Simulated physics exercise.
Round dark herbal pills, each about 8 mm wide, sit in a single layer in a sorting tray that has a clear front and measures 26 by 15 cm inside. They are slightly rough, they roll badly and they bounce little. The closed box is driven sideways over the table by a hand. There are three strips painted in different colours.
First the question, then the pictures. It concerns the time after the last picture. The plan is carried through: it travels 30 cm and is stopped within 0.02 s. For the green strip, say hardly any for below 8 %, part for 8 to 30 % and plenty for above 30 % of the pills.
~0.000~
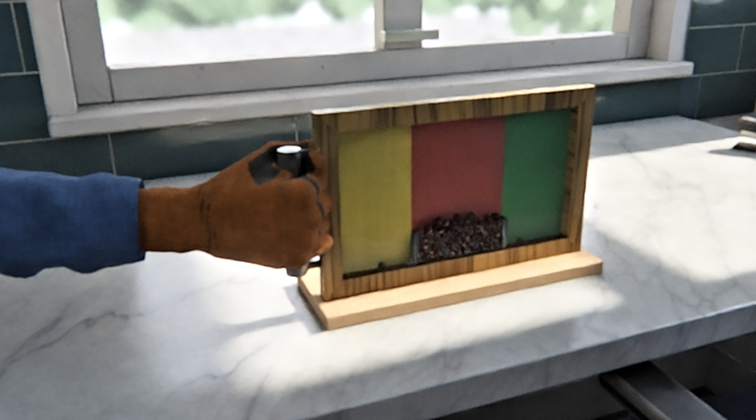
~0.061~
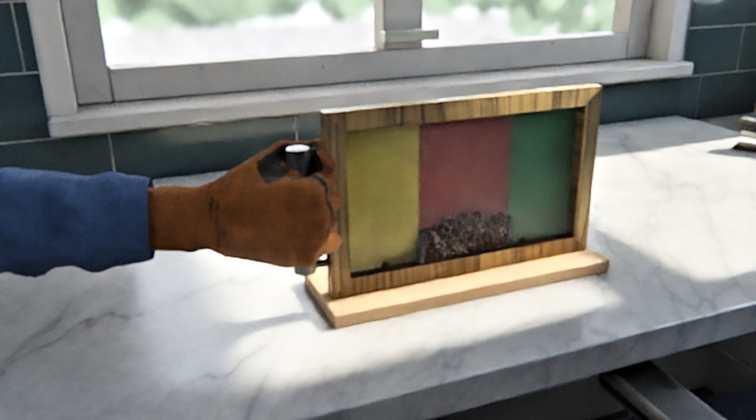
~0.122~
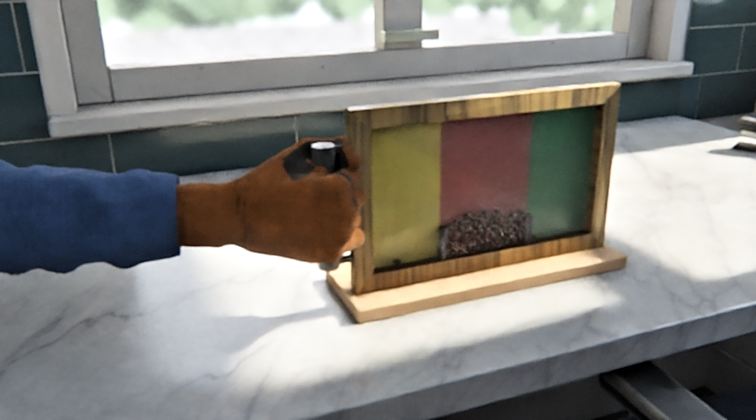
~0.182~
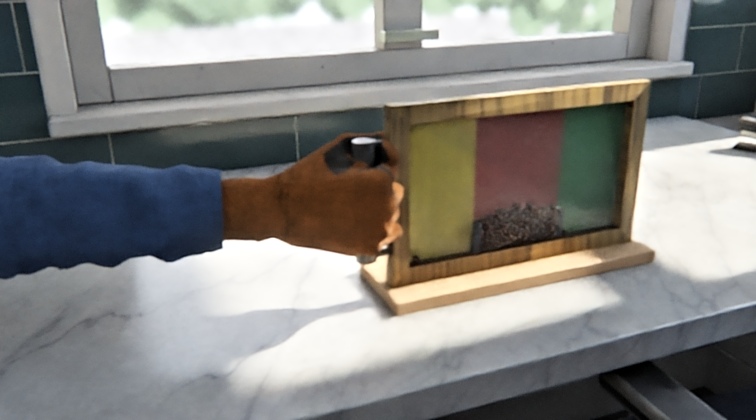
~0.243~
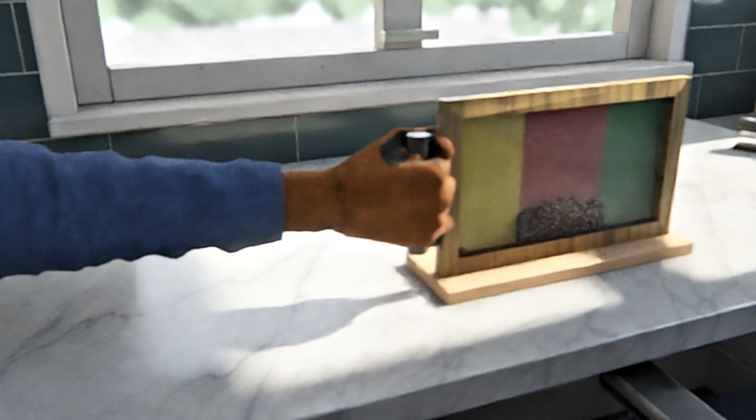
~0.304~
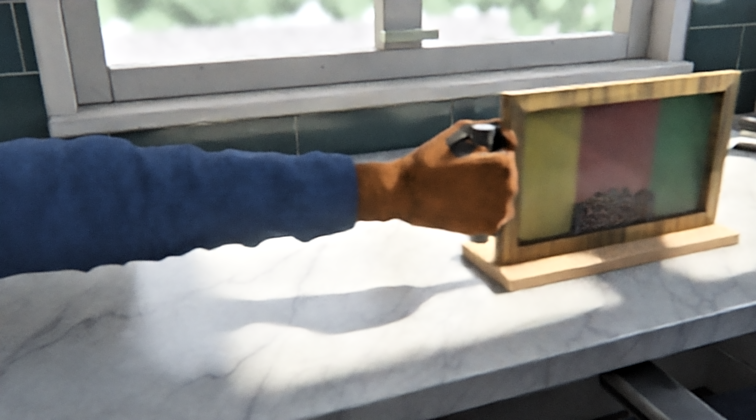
Looking at the green, I'd call it moderately full.
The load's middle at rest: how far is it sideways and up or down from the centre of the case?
It lies close to 2 centimetres right and 6 centimetres below.
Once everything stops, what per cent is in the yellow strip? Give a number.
Around 0 percent.
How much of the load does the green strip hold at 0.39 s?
I'd guess near 0 in a hundred.
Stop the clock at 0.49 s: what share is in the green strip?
I'd put it around 10 in a hundred.
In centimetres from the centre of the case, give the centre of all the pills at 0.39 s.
Right by about 1 cm and below by about 5 cm.
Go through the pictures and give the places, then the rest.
The first frame shows at its start; about 60 pills; pills centred (459, 237); top one (457, 217); red (460, 138), green (538, 128), yellow (373, 148).
In the second frame, 1 cm to the right; pills centred (466, 236); top one (463, 216).
In the third frame, 3 cm to the right; pills centred (485, 233); top one (484, 212); wall ends (529, 215), (444, 229).
In the fourth frame, 7 cm to the right; pills centred (517, 227); top one (516, 207).
In the fifth frame, 13 cm to the right; pills centred (560, 219); top one (560, 200).
In the sixth frame, 20 cm to the right; pills centred (613, 210); top one (614, 191); red (621, 118), green (687, 111), yellow (550, 127).
After 0.39 s, it is 30 cm to the right; the pills' middle is 1 cm right of and 5 cm below the centre; red 95 %.
After 0.49 s, it is 30 cm to the right; the pills' middle is 2 cm right of and 5 cm below the centre; red 90 %, green 10 %.
After 0.64 s, it is 30 cm to the right; the pills' middle is 2 cm right of and 6 cm below the centre; red 80 %, green 20 %.
At rest by 1.2 s, it is 30 cm to the right; red 80 %, green 20 %, yellow 0 %.
